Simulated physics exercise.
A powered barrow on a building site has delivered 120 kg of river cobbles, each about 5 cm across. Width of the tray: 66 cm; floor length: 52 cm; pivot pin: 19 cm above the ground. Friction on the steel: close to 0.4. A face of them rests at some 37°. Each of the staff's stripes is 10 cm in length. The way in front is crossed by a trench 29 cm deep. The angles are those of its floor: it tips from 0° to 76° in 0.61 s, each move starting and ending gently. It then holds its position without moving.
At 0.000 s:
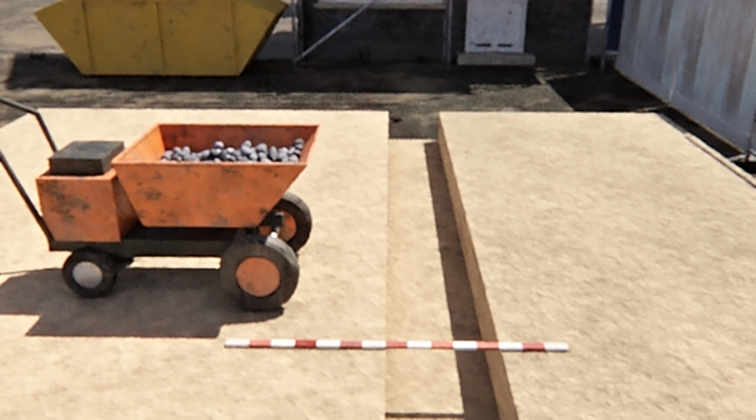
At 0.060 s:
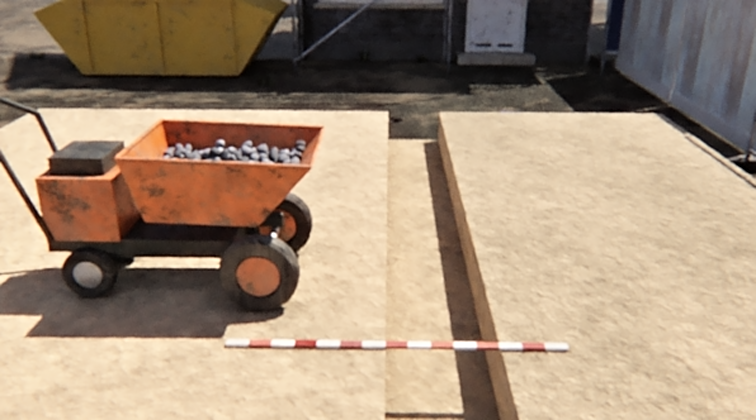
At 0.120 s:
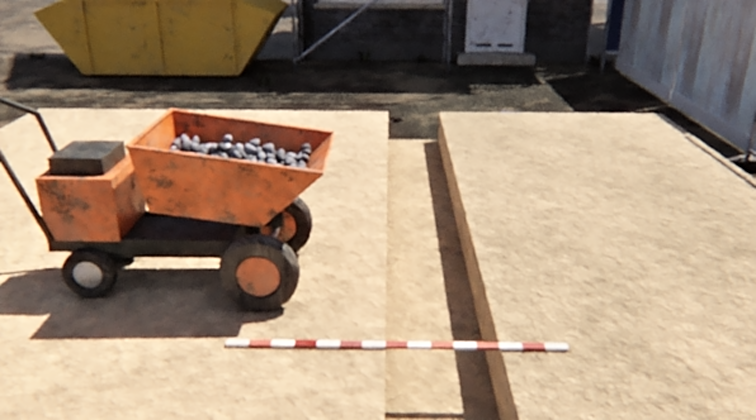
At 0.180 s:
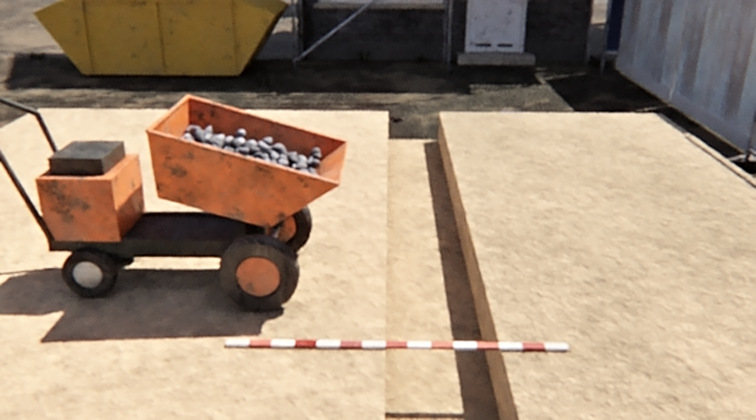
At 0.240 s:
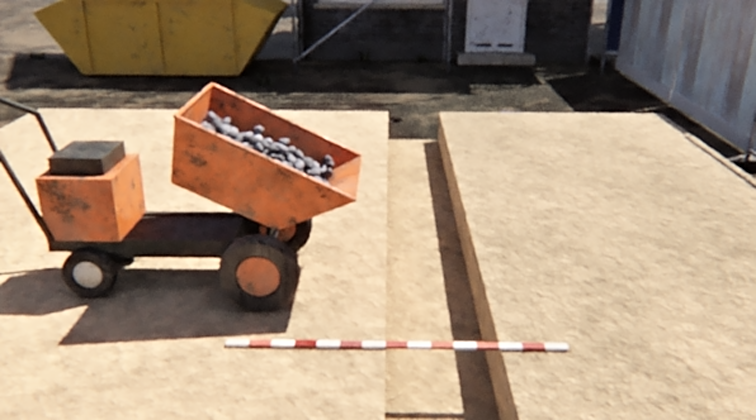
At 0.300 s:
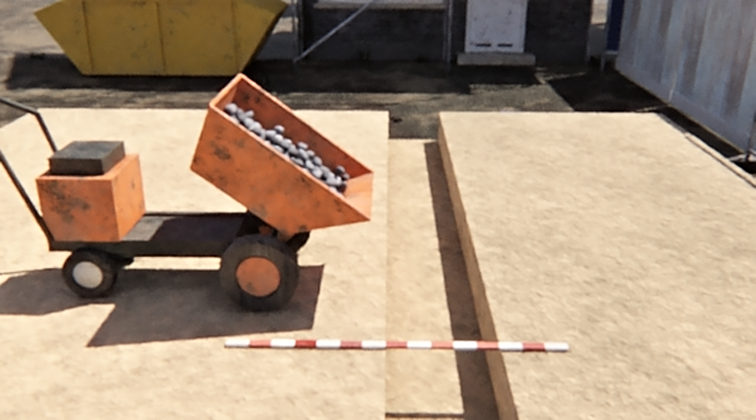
An orange powered barrow loaded with grey cobbles stands at left on a sunlit, sandy building site, seen from slightly above by a still camera. A red-and-white striped staff lies in front of a trench crossing the ground to its right, with a yellow skip behind. The barrow's tray tilts steadily rightward, its rear rising steeply and its lip lowering, while the stones shift inside and the wheels stay put.
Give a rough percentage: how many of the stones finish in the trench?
100 %.
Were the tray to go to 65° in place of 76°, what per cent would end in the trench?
It would come to about 100 percent.
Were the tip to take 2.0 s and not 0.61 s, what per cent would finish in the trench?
Something close to 100 per cent.
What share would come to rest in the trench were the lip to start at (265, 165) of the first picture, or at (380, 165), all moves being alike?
I'd expect some 70 per cent, then some 50.
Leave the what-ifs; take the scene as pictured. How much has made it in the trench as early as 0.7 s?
I'd say near 30 per cent at that time.
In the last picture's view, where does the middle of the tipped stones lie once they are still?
In the last view, about (444, 318).
After 0.5 s the floor is at 65°; 100 % in the tray; the foremost stones are at (374, 238).
After 0.7 s the floor is at 76°; 71 % in the tray, 29 % in the trench; the foremost stones are at (451, 302).
After 1.1 s the floor is at 76°; 8 % in the tray, 92 % in the trench; the foremost stones are at (480, 314).
After 3.0 s the floor is at 76°; 0 % in the tray, 100 % in the trench; the foremost stones are at (477, 309).
